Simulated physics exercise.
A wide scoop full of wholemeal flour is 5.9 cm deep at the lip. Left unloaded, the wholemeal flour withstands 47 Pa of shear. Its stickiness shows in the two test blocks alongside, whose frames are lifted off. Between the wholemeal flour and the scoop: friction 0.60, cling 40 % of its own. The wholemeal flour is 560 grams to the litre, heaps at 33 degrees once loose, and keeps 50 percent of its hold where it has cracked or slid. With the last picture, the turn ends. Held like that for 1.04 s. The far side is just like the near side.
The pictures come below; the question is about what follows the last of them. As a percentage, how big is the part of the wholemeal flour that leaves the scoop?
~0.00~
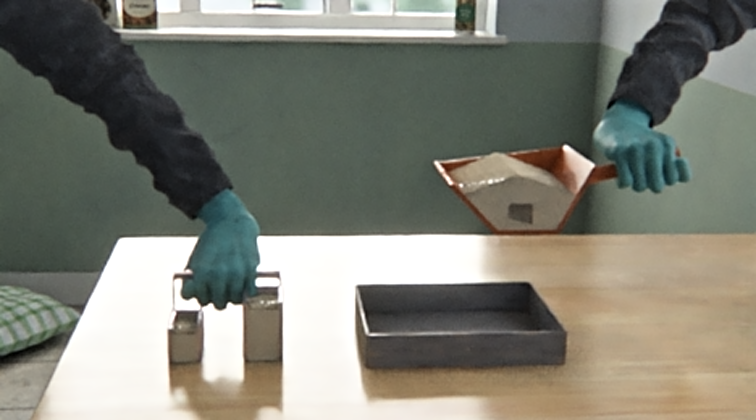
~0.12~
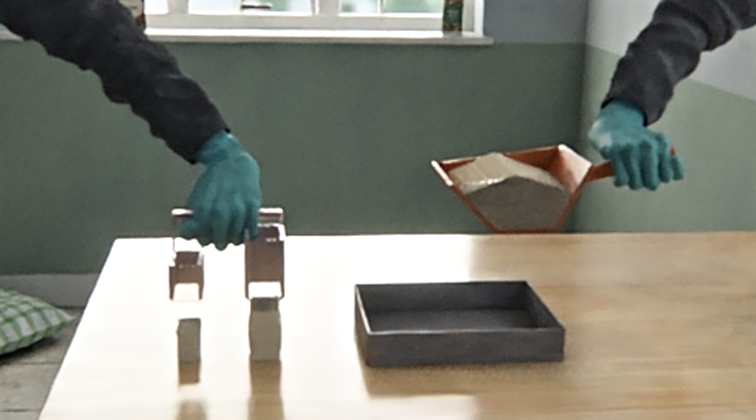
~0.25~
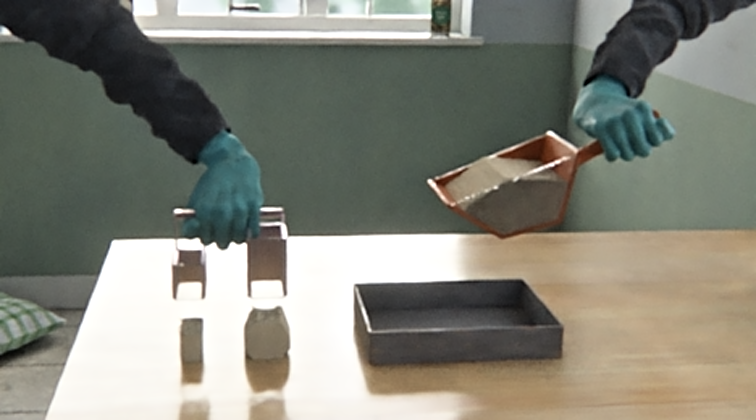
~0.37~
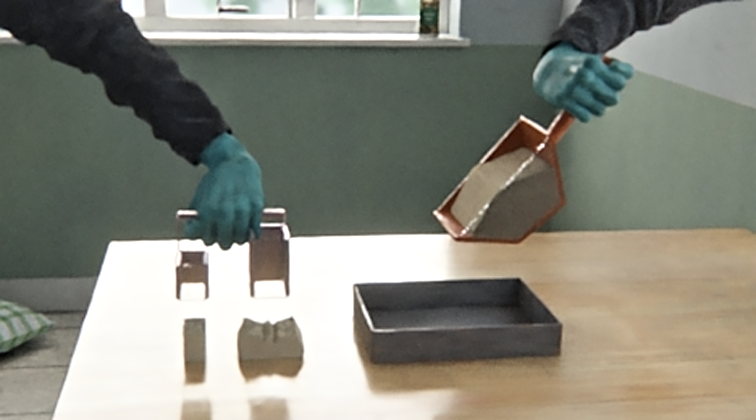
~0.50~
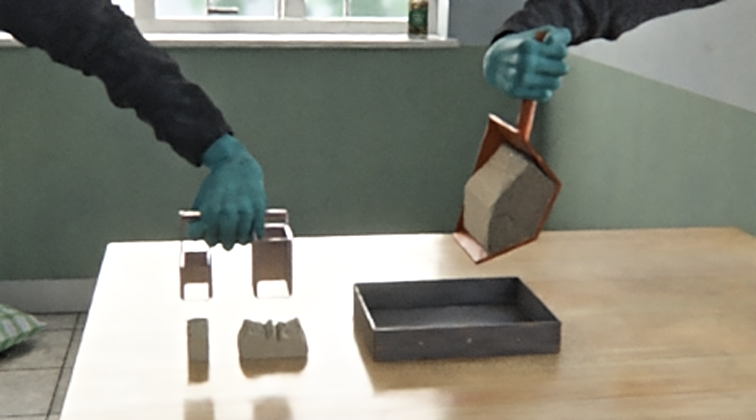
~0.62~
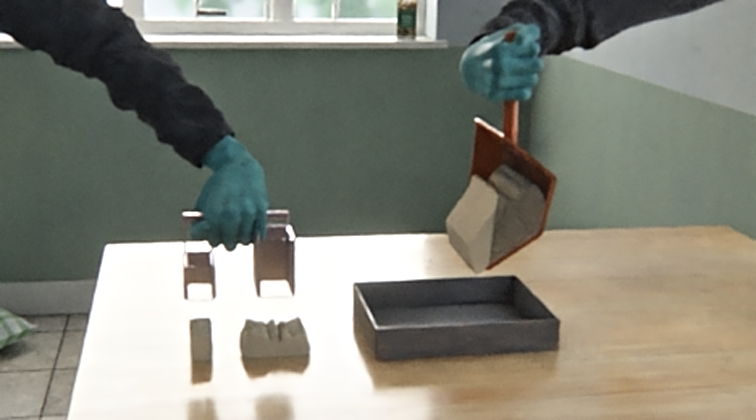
About 78 per cent.
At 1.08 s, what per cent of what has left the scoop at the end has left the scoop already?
Roughly 100 per cent.
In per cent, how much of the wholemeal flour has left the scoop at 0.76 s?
50 per cent.
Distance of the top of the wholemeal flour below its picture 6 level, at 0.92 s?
I'd say near 4.5 centimetres.
After 0.76 s, the scoop is at 79 degrees and 49 % has left it.
After 0.92 s, the scoop is at 79 degrees and 72 % has left it.
After 1.08 s, the scoop is at 79 degrees and 75 % has left it.
After 1.24 s, the scoop is at 79 degrees and 76 % has left it.
After 1.66 s, at the end, the scoop is at 79 degrees and 78 % has left it.
